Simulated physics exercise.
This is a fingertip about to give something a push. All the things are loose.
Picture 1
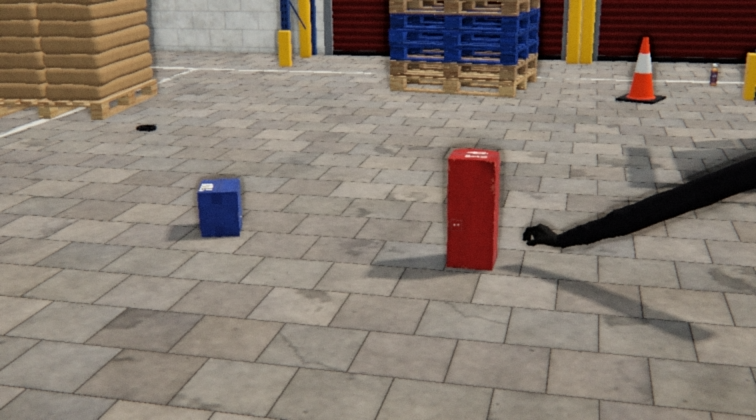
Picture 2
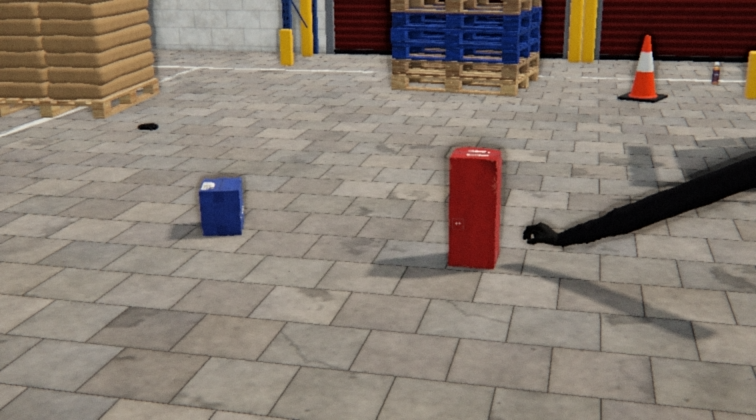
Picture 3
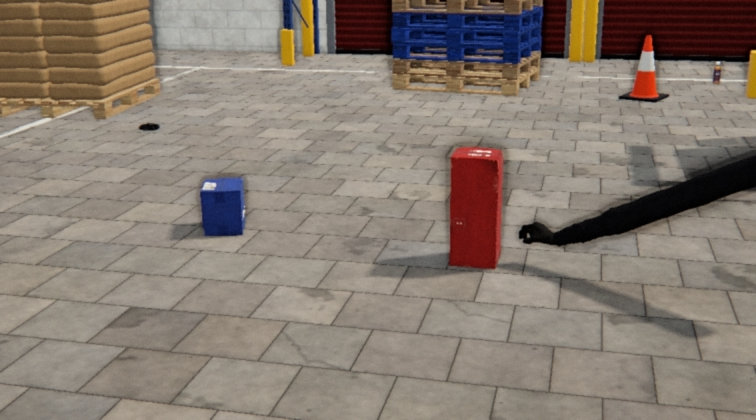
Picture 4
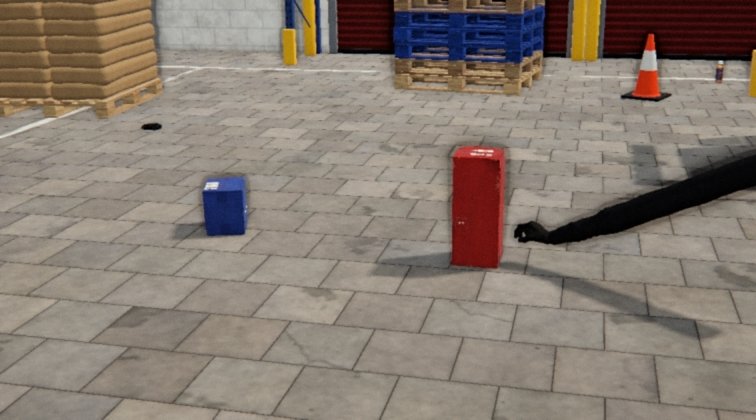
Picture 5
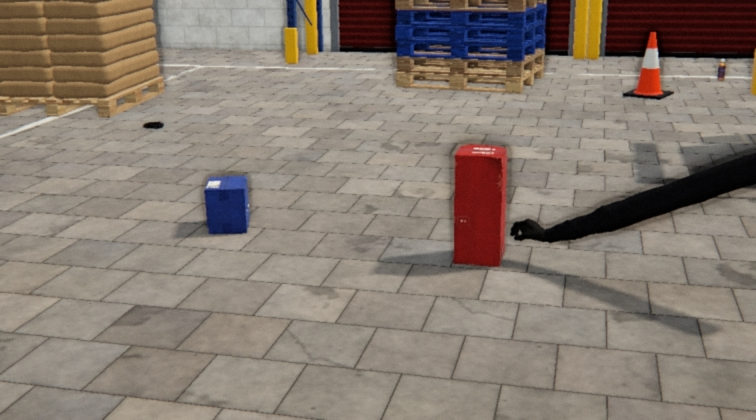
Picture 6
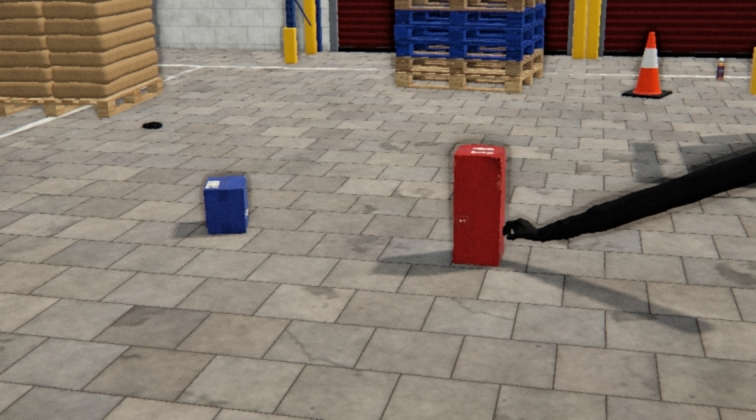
To begin with, a tall red box and a smaller blue box stand apart on grey paving, with a black arm reaching in from the right. The arm edges slowly leftward, narrowing the small gap until its tip is right beside the red box. Both boxes stay upright in place while the view drifts very slightly.
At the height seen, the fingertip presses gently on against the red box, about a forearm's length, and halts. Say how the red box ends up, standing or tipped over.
The red box stays upright.
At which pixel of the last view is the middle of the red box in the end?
At about (404, 201).
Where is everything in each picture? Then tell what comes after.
Red box (473, 209), in the first picture.
Red box (475, 208), in the second picture.
Red box (476, 208), in the third picture.
Red box (479, 207), in the fourth picture.
Red box (480, 205), in the fifth picture.
Red box (480, 205), in the sixth picture.
Then, 0.40 s after the last picture, red box slid a little near (460, 204).
Then, 0.80 s after the last picture, red box slid about its own width near (436, 202).
Then, 1.30 s after the last picture, red box slid about its own width near (410, 201).
At rest, moved from the start, red box. Seen from the same camera at the end, red box near (404, 201).
